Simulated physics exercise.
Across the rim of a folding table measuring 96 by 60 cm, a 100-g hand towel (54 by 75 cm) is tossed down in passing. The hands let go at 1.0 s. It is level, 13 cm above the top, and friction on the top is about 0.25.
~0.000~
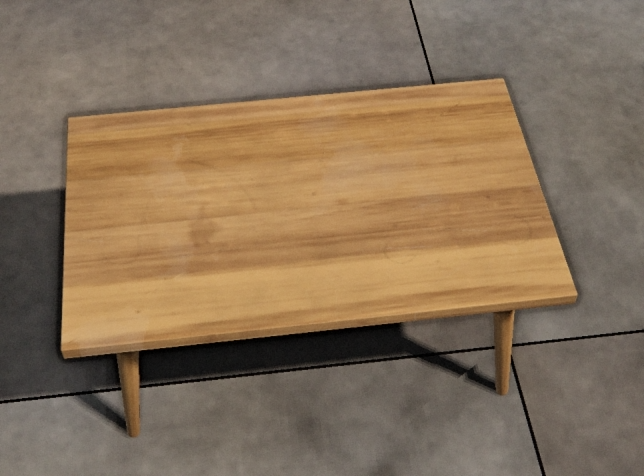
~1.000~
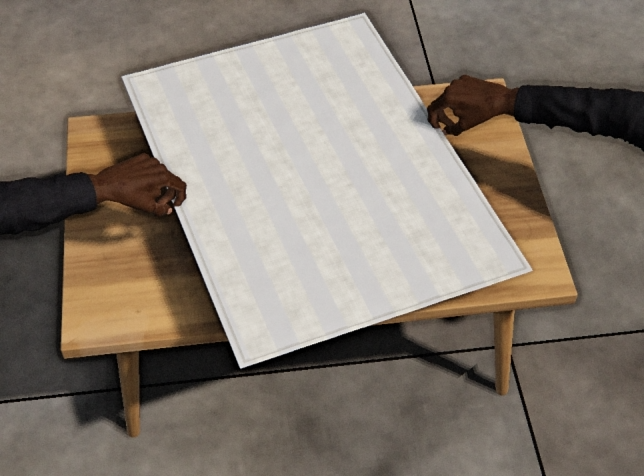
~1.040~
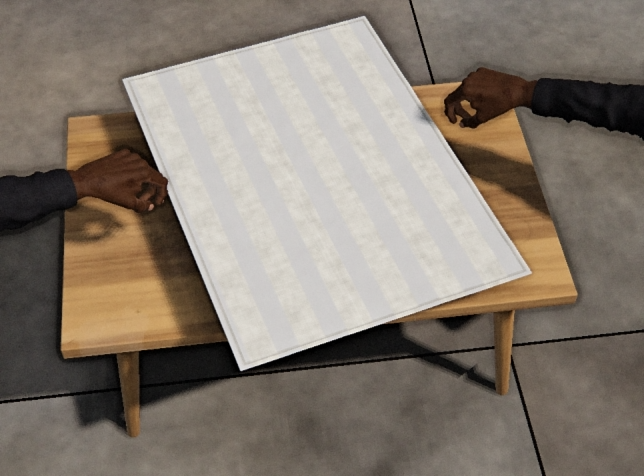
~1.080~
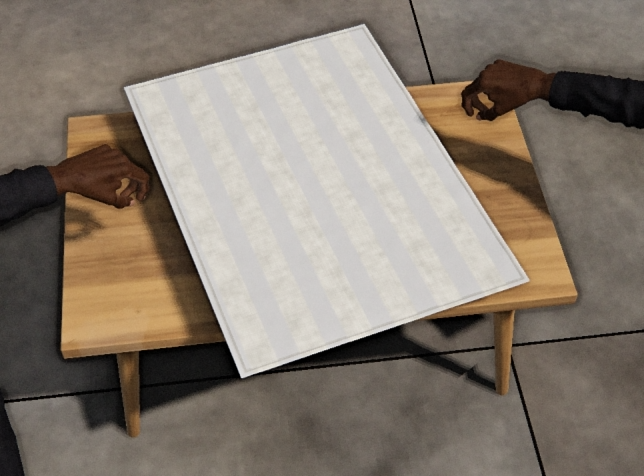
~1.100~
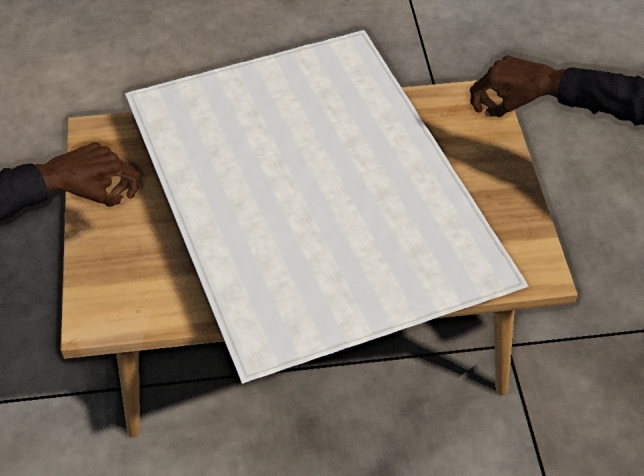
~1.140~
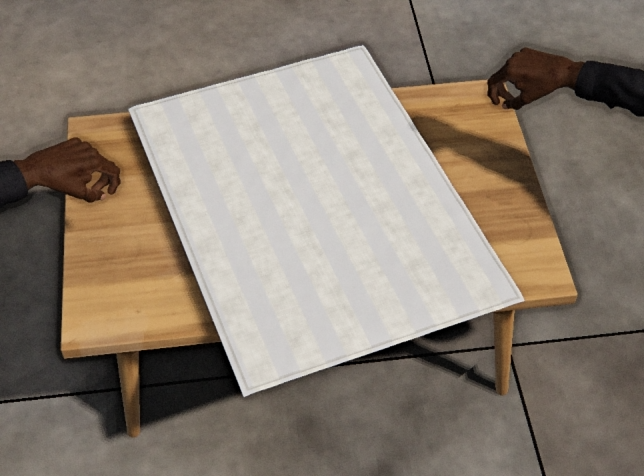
In this clip, two hands hold a pale striped cloth at a slant over a bare wooden table, then let go and draw apart to the left and right as the cloth shifts slightly downward in view.
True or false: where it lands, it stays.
True.
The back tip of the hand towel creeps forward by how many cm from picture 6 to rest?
It slips forward by about 7 cm.
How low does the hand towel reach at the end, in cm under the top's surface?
Around 16 centimetres.
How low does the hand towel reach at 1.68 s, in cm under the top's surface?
Depth under surface at that time: Approx. 12 centimetres.
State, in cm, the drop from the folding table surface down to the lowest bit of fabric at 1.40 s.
Roughly 8 centimetres below the top.
After 1.4 s, 80 % of the hand towel is still over the top.
After 1.7 s, 80 % of the hand towel is still over the top.
After 1.9 s, 80 % of the hand towel is still over the top.
After 2.2 s, 80 % of the hand towel is still over the top.
After 4.4 s, 80 % of the hand towel is still over the top.
